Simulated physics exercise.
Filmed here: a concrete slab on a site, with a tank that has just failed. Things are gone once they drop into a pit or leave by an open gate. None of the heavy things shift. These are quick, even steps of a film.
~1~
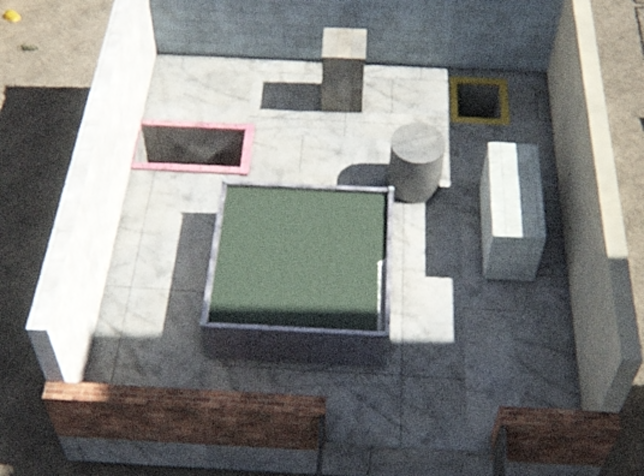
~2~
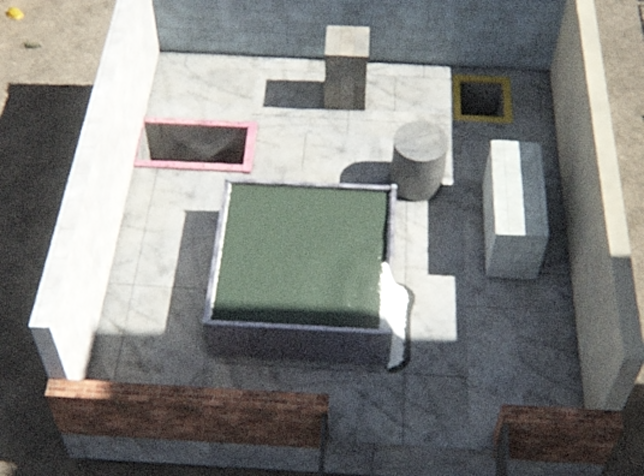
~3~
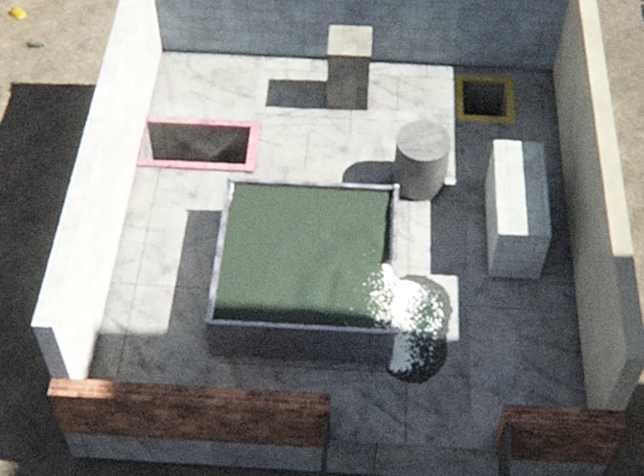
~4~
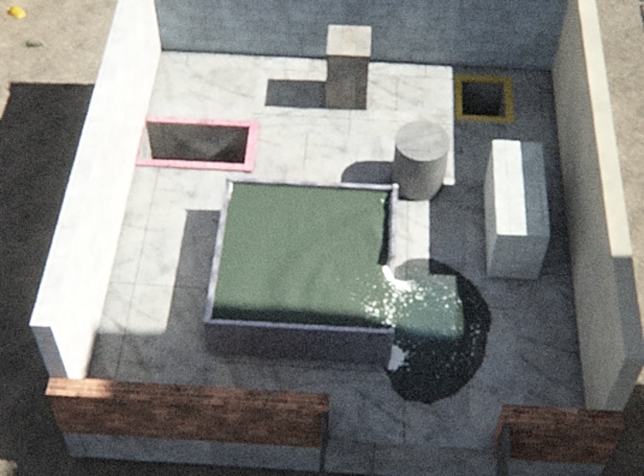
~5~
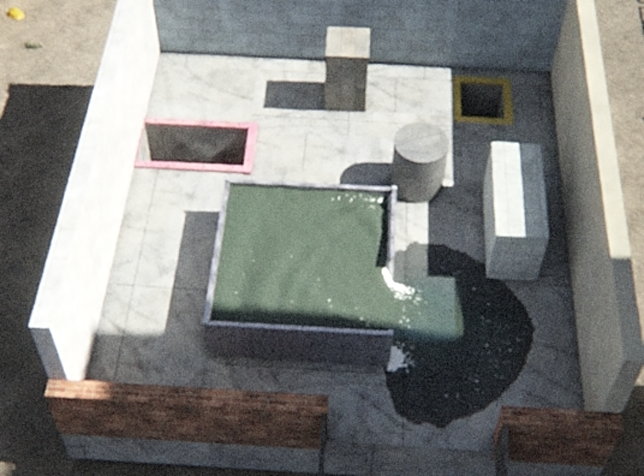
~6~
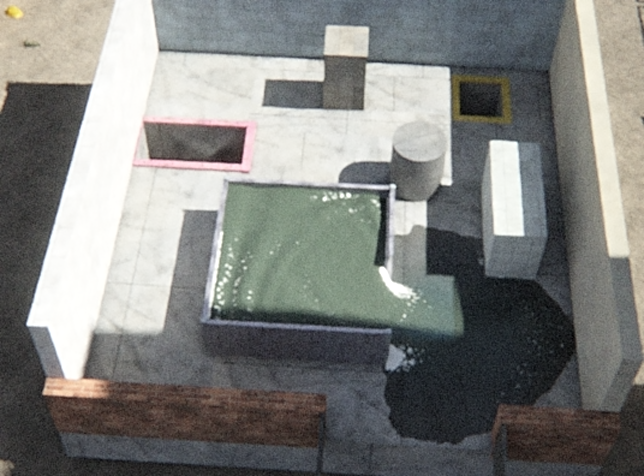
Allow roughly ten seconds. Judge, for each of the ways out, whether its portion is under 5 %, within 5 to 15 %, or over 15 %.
My judgement: The gate's portion is over 15 %; the yellow pit's portion is over 15 %; the pink pit's portion is under 5 %.
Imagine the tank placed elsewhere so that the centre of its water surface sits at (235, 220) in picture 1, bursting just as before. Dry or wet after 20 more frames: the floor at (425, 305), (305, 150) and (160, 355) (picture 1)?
In turn: Awash, no water, free of water.
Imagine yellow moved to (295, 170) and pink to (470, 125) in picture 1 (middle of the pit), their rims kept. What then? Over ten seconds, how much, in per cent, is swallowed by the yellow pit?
In per cent: Yellow 4.
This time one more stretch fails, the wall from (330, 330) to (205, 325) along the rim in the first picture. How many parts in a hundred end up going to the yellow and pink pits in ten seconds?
The yellow pit takes 4 per cent and the pink pit 25 per cent.
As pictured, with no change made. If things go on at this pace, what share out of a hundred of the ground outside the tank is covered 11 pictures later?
That works out to some 25 in a hundred.
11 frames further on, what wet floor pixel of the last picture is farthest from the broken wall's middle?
Estimated pixel: (557, 146).
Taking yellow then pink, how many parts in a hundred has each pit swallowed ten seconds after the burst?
In the order asked: 16 percent and 0 percent.
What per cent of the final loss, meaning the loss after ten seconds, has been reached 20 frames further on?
Working it through, I arrive at 15 per cent.
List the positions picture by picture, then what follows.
Still water in the water tank at (302, 257), in the first frame.
The front is at (395, 365), out from the gap at (387, 315), in the second frame.
Water pours out at (389, 315) and has run to (425, 374), in the third frame.
Water pours out at (388, 316) and has run to (480, 306), in the fourth frame.
The front is at (523, 318), out from the gap at (387, 317), in the fifth frame.
Water pours out at (385, 316) and has run to (568, 345), in the sixth frame.
A moment on, water covers 20 % of the floor; the gate 0 %, the yellow pit 0 %, the pink pit 0 %.
Next, water covers 25 % of the floor; the gate 2 %, the yellow pit 0 %, the pink pit 0 %.
Then, water covers 35 % of the floor; the gate 6 %, the yellow pit 1 %, the pink pit 0 %.
Later, water covers 55 % of the floor; the gate 16 %, the yellow pit 7 %, the pink pit 0 %.
In the end, water covers 85 % of the floor; the gate 26 %, the yellow pit 17 %, the pink pit 0 %.
